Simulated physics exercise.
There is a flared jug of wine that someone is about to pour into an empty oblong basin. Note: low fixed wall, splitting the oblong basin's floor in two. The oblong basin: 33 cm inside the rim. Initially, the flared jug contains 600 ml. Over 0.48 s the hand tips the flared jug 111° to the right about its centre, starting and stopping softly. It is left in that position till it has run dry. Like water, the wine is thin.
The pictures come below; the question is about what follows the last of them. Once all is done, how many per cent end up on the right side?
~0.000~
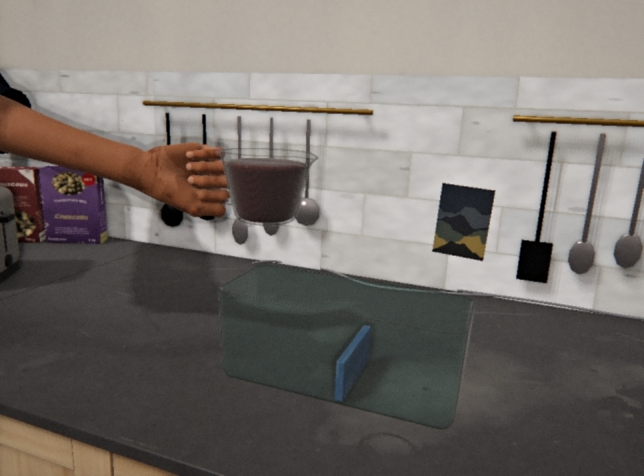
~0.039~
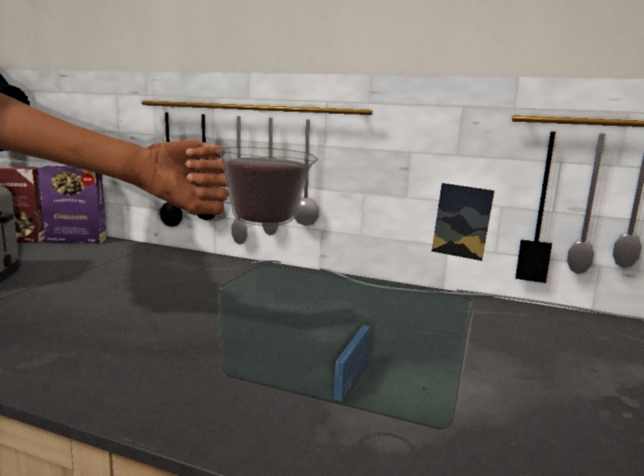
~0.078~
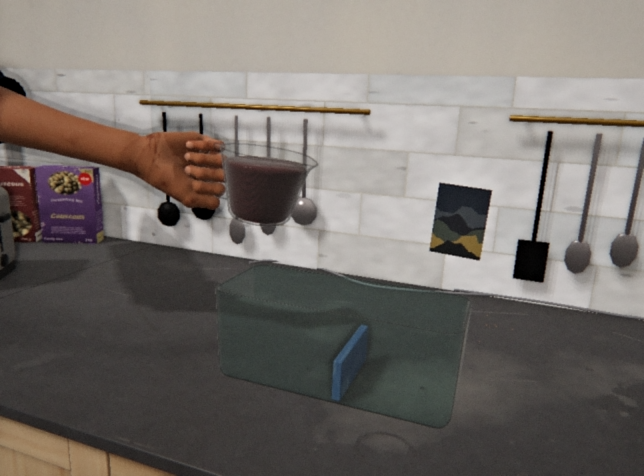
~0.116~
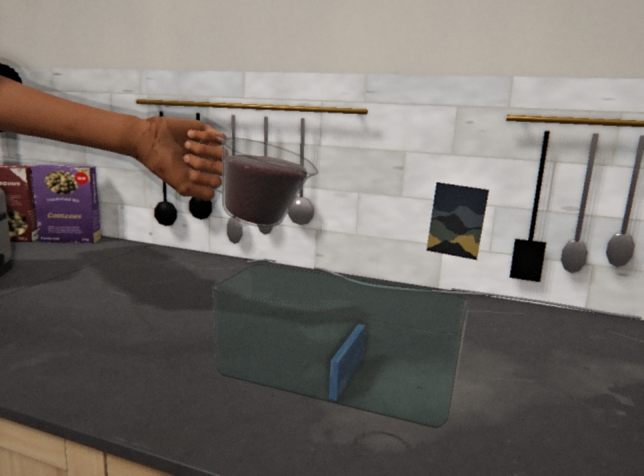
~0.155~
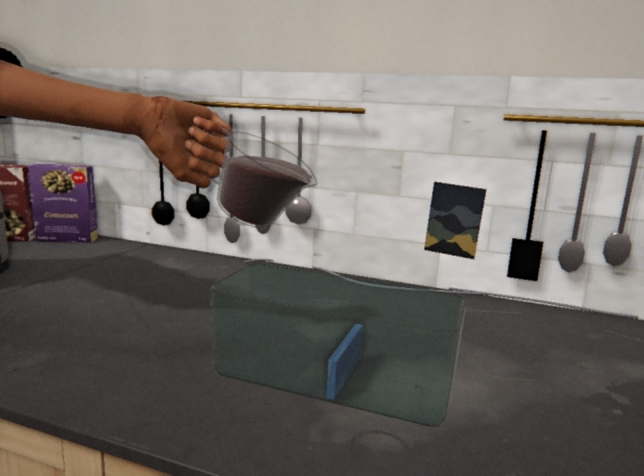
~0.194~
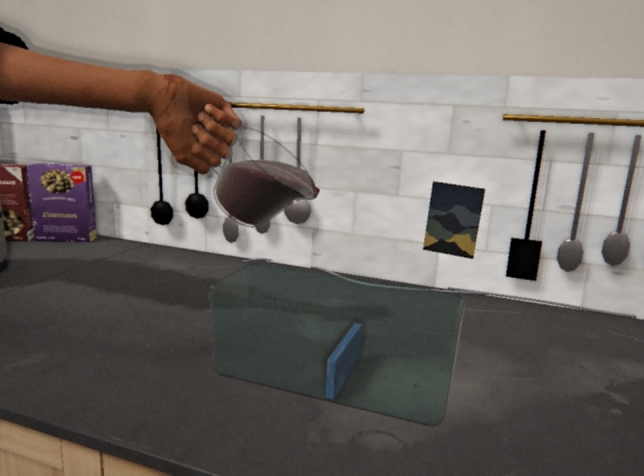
Roughly 16 percent ends up on the right side.
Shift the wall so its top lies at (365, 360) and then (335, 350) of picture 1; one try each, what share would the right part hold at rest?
One try each: Around 20 percent and then around 50 percent.
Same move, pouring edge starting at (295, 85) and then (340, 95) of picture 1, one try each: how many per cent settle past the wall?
About 10 %, then about 55 %.
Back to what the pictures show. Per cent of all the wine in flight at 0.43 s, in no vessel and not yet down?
It comes to roughly 30 per cent.
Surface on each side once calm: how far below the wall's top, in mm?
Left: Roughly 34 mm; right: Roughly 52 mm.
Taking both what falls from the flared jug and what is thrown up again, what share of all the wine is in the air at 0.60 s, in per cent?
I'd put it at about 5 per cent of the liquid.
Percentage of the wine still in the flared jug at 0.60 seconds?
Some 1 per cent.
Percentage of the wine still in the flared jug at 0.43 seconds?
22 %.
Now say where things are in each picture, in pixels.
The first picture shows tilt 0°; pouring edge (317, 158); surface from (233, 160) to (308, 166); the oblong basin's rim runs from (240, 277) to (471, 317); the wall's top is at (355, 344).
The second picture shows tilt 2°; pouring edge (317, 159); surface from (233, 159) to (307, 167).
The third picture shows tilt 7°; pouring edge (317, 165); surface from (232, 157) to (306, 168).
The fourth picture shows tilt 15°; pouring edge (317, 173); surface from (233, 156) to (308, 171).
The fifth picture shows tilt 26°; pouring edge (316, 185); surface from (233, 158) to (309, 176).
The sixth picture shows tilt 39°; pouring edge (314, 199); surface from (229, 170) to (307, 186); 3 per cent is over the edge.
By 0.43 s the tilt is 108° and 23 per cent is still to pour, 37 is left of the wall and 10 right of it.
By 0.60 s the tilt is 111° and 1 per cent is still to pour, 82 is left of the wall and 12 right of it.
By 0.78 s the tilt is 111° and 0 per cent is still to pour, 81 is left of the wall and 15 right of it.
By 0.98 s the tilt is 111° and 0 per cent is still to pour, 81 is left of the wall and 16 right of it.
At rest 81 per cent lies left of the wall, 16 right of it and 2 outside.
